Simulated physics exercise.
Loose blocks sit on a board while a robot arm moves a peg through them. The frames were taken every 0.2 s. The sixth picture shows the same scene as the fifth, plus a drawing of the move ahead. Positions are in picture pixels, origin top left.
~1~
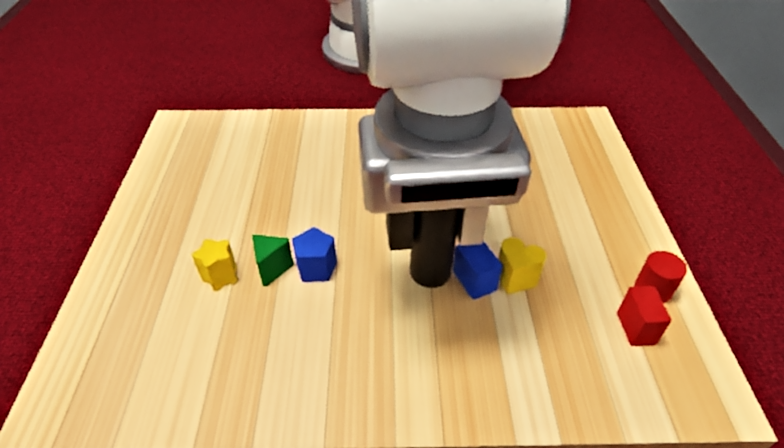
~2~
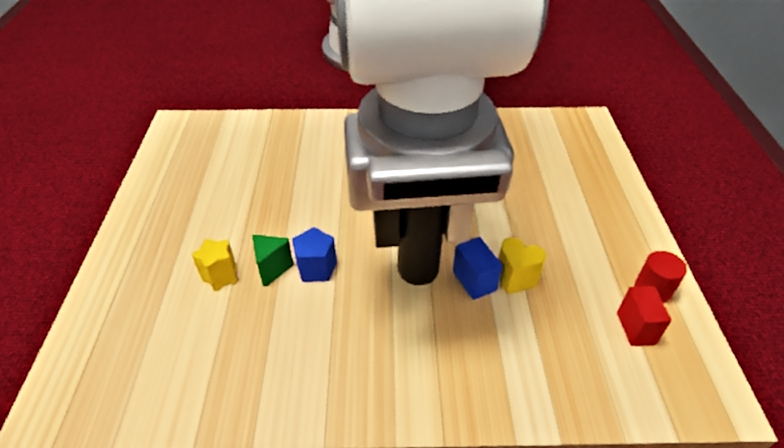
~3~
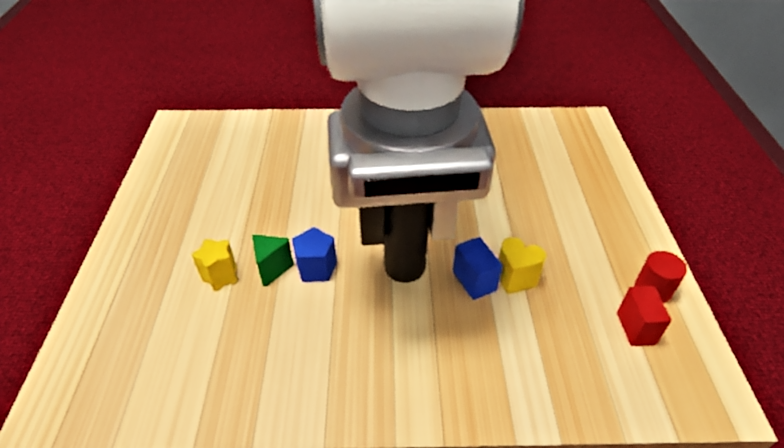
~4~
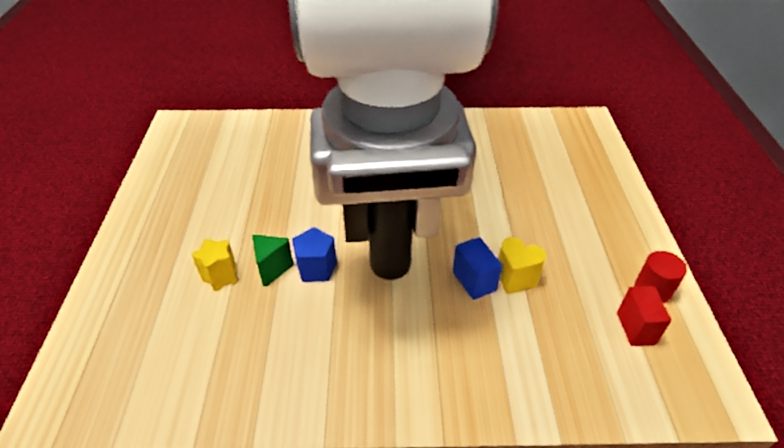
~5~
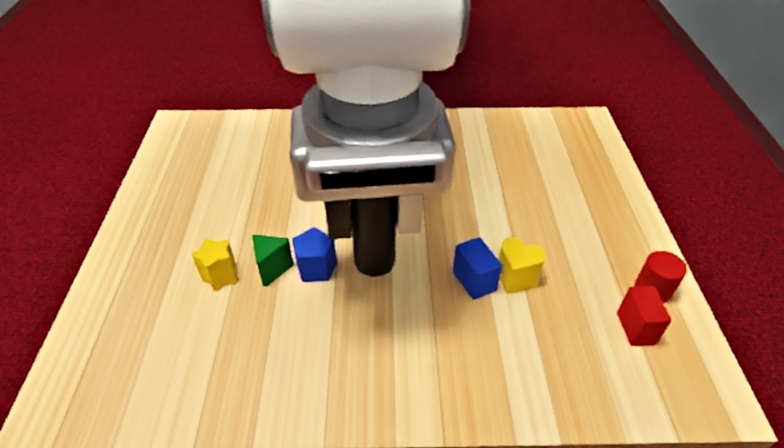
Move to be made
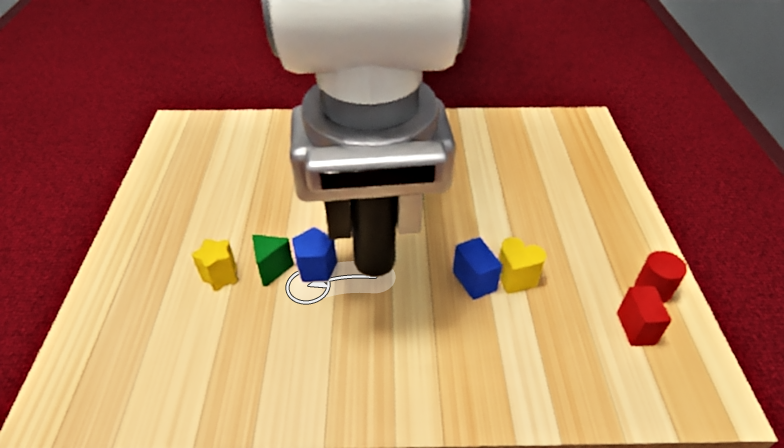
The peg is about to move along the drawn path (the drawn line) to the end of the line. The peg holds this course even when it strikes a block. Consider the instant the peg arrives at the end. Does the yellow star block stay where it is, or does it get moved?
It ends up on the same spot.
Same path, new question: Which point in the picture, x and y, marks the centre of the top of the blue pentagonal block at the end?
At roughly (282, 237).
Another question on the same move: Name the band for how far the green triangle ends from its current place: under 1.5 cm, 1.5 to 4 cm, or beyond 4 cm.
That block covers between 1.5 and 4 cm.
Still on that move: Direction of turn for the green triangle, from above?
Viewed from the top, it goes anticlockwise.
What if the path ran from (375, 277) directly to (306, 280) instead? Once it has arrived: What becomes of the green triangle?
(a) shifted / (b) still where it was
The correct letter is a.
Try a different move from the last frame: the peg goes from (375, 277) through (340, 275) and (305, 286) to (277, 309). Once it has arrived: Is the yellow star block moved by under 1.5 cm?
I'd say yes.
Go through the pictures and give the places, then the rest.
Peg tip at (430, 273); block tops, yellow star block at (212, 251); green triangle at (266, 244); blue pentagonal block at (312, 242), in the first frame.
Peg at (418, 271); blocks unchanged, in the second frame.
Peg at (405, 268); blocks unchanged, in the third frame.
Peg at (390, 265); blocks unchanged, in the fourth frame.
Peg at (375, 263); yellow star block at (212, 251); green triangle at (266, 244); blue pentagonal block at (312, 242), in the fifth frame.
Path on the board, from (375, 277) through (353, 277) and (330, 280) to (308, 286).
What follows on the original path. Halfway along, peg at (340, 263); green triangle at (263, 244); blue pentagonal block at (303, 241).
At the end, peg at (306, 271); yellow star block in place; green triangle at (249, 239), turned 35° anticlockwise; blue pentagonal block at (282, 237), turned 35° clockwise.
